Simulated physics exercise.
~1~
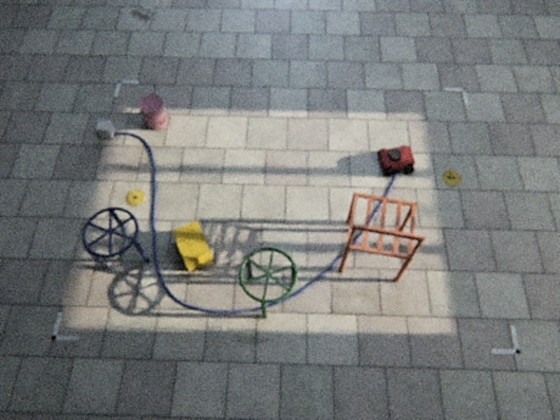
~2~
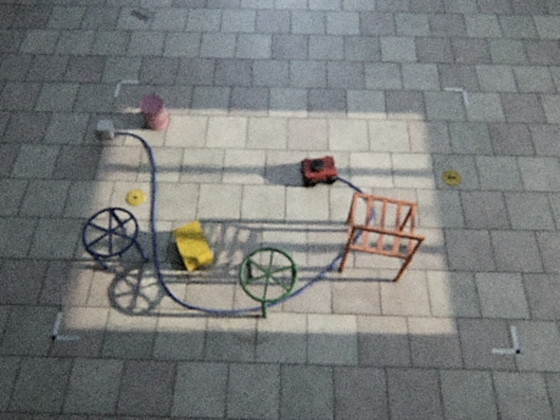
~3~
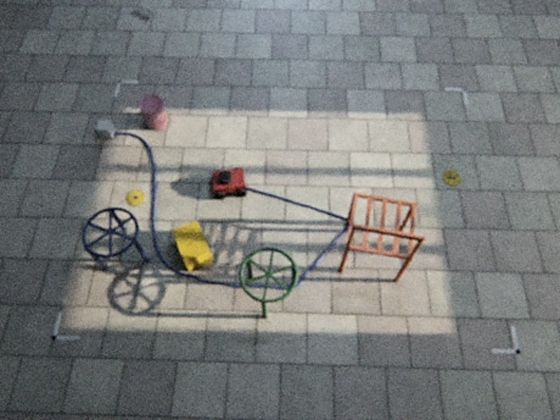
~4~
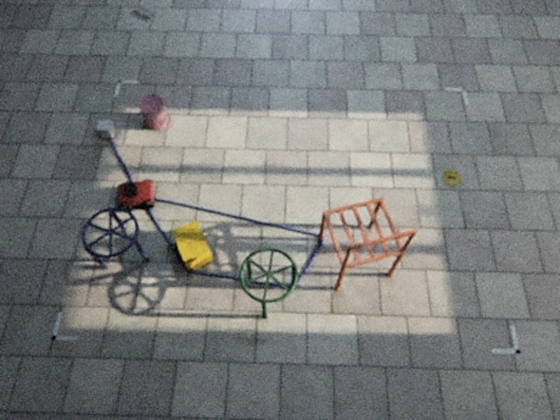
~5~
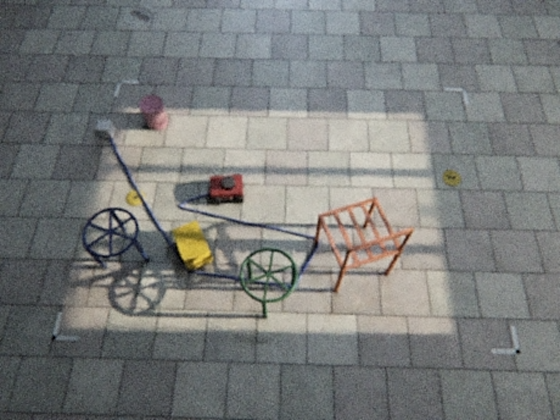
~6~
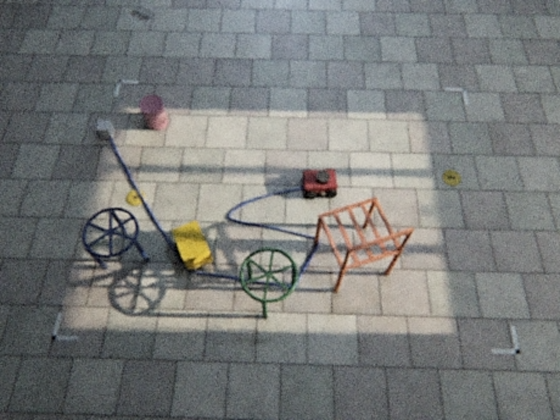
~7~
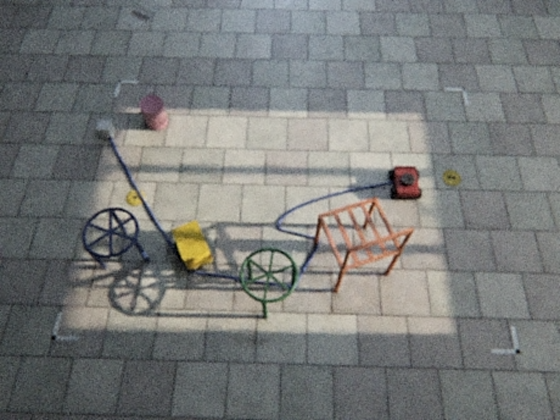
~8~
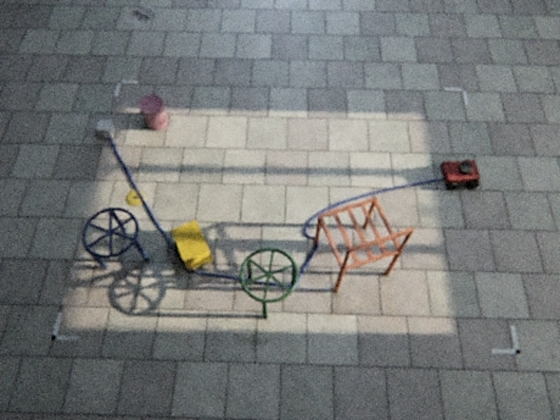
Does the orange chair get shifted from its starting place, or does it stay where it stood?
The orange chair gets shifted, moving a little to the left and turning as the cart travels left. The pink bin hardly stirs.
